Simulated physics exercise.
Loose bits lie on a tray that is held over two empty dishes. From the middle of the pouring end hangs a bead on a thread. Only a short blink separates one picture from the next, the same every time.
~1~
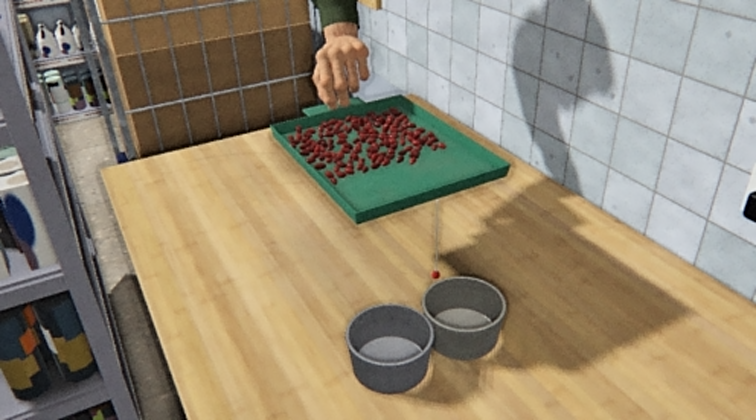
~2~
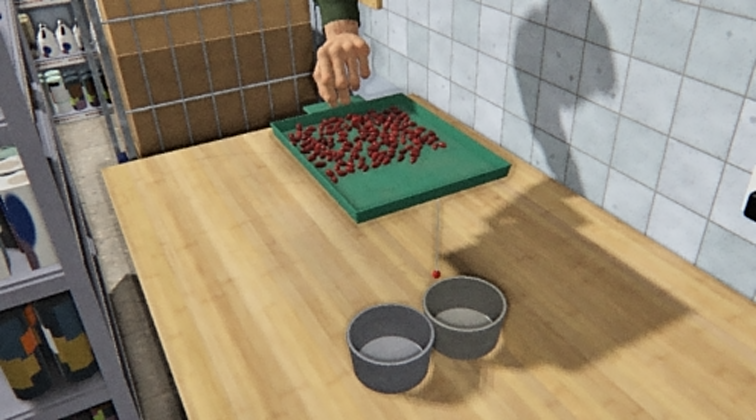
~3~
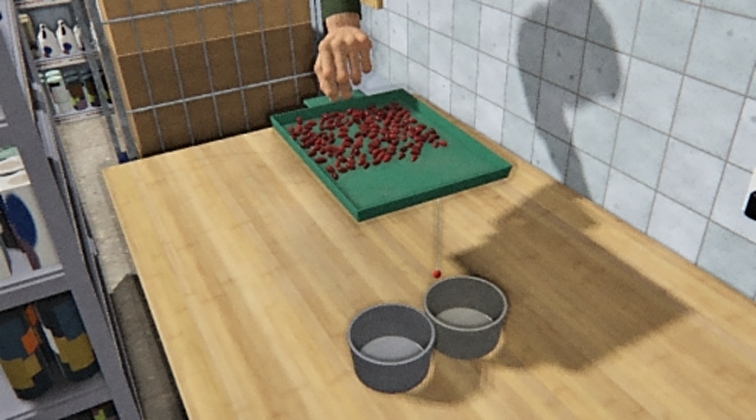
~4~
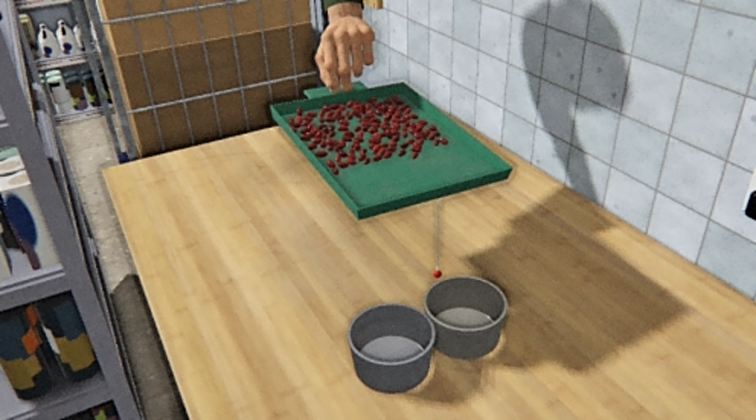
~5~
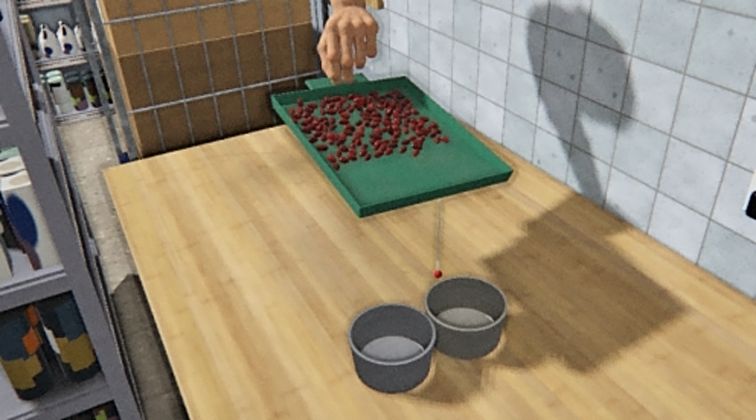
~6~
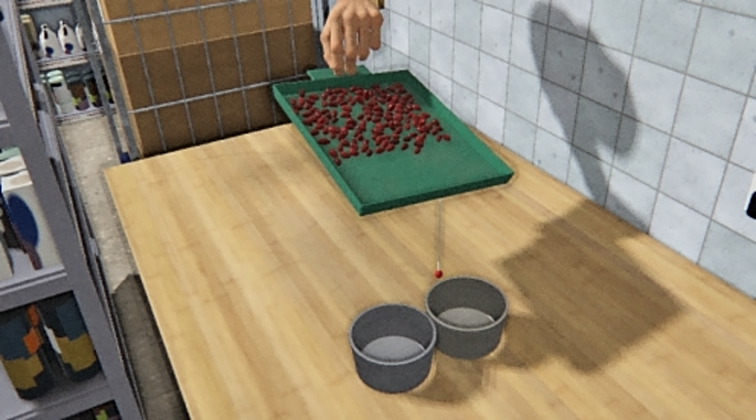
The clip shows a hand at the far end of a green tray of small dark red beans, above a wooden table with two empty gray dishes, slowly raising that end so the tray tilts slightly toward the dishes.
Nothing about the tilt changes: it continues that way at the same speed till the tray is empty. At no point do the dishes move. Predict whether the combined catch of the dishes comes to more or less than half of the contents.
Honestly, the catch comes out below half of the load.
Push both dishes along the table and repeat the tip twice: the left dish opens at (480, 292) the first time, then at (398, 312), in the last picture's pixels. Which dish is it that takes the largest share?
In the first try it's the one on the left, and in the second it's the one on the right.
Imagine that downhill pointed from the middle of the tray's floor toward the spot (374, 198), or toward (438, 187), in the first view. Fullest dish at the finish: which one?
Result, try one: Dish at left; try two: Dish at right.
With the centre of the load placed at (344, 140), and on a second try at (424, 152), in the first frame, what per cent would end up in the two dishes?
Roughly 10 per cent, then 20 per cent.
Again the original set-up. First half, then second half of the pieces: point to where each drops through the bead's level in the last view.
(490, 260) first, (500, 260) later.
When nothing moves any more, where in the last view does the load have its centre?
Near (501, 299).
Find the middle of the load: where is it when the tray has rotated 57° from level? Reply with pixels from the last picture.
Close to (468, 158).
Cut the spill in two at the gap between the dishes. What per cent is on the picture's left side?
That's about 0 per cent of the spill.
Just after the last frame, tray tipped steeply; almost all on the tray; just a few in the right dish; just a few outside both.
A moment on, tray tipped right over; roughly two thirds on the tray; about a tenth in the right dish; about a tenth outside both; about a tenth in the air.
Further on, tray tipped past a quarter turn; roughly a quarter in the right dish; the larger part outside both.
When it is over, tray tipped past a quarter turn; not one in the left dish; roughly a quarter in the right dish; the larger part outside both.
